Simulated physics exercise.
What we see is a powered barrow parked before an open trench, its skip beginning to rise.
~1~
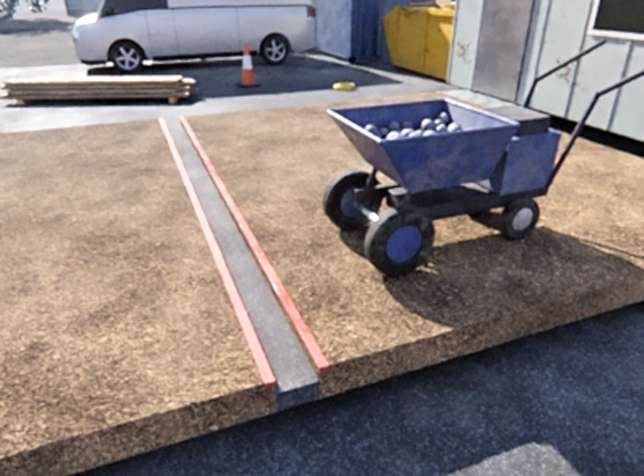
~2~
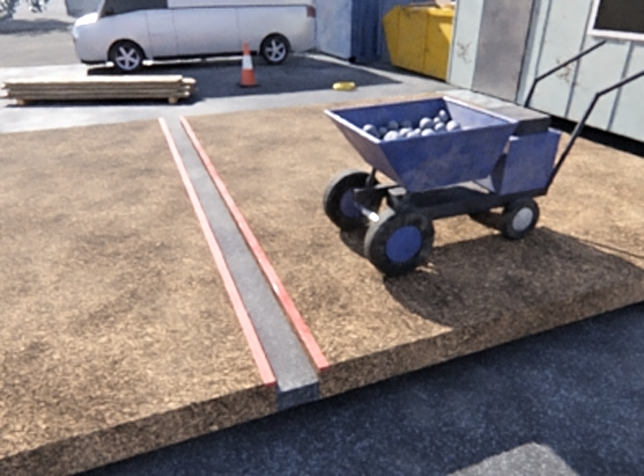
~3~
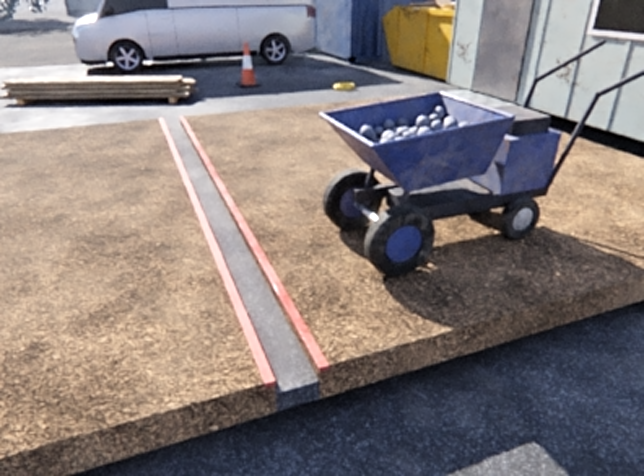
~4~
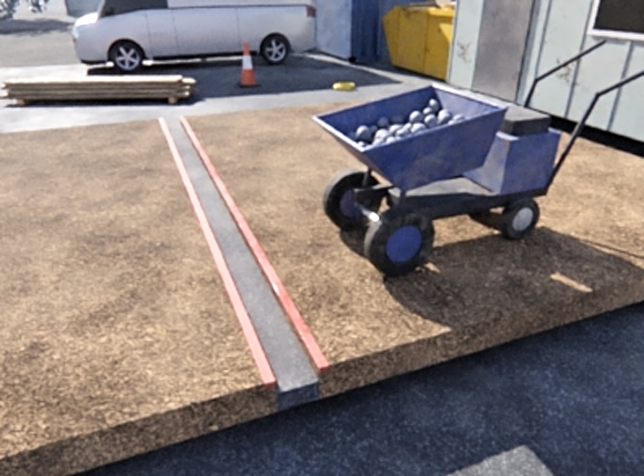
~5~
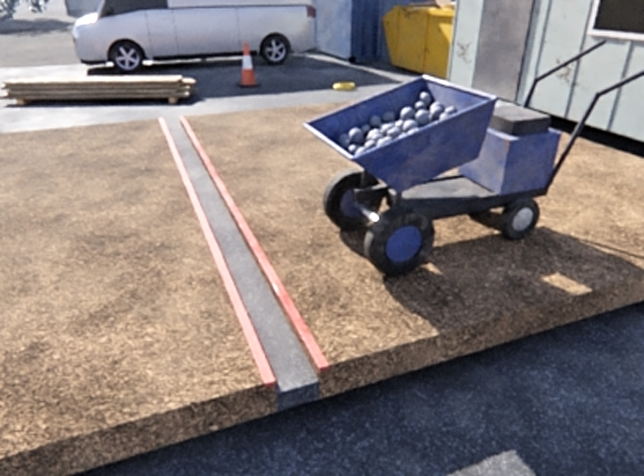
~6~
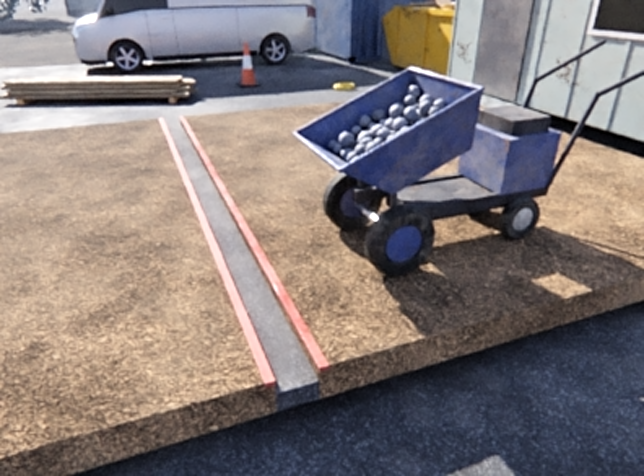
A blue barrow's skip full of round grey cobbles gradually tilts toward the left.
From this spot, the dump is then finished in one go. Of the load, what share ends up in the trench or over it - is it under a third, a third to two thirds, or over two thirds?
The trench or the space over it holds a third to two thirds of the load.
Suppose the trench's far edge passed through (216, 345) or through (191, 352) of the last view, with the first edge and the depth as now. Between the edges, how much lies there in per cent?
The first try lands around 70 %, the second around 80 %.
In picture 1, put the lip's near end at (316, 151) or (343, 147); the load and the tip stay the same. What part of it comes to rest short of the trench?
First place: Around 0 per cent. Second place: Around 0 per cent.
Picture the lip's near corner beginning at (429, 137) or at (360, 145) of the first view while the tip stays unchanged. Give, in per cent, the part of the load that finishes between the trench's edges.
The share would be near 30 percent, and then near 40 percent.
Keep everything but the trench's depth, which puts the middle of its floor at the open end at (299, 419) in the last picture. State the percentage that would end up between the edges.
Something like 80 %.
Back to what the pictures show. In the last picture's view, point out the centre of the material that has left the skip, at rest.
The centre settles at about (245, 271).
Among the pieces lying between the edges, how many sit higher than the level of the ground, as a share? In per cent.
Roughly 50 %.
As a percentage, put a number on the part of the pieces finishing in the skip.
20 in a hundred, roughly.
Shortly afterwards, skip tipped steeply; the whole lot in the skip.
Next, skip tipped right over; near two thirds in the skip; a little short of the trench; near a quarter in or heaped over the trench; only a few beyond it; only a few falling.
Some moments later, skip tipped right over; near a quarter in the skip; a little short of the trench; near half in or heaped over the trench; near a quarter beyond it.
In the end, skip tipped right over; near a quarter in the skip; a little short of the trench; near half in or heaped over the trench; near a quarter beyond it.
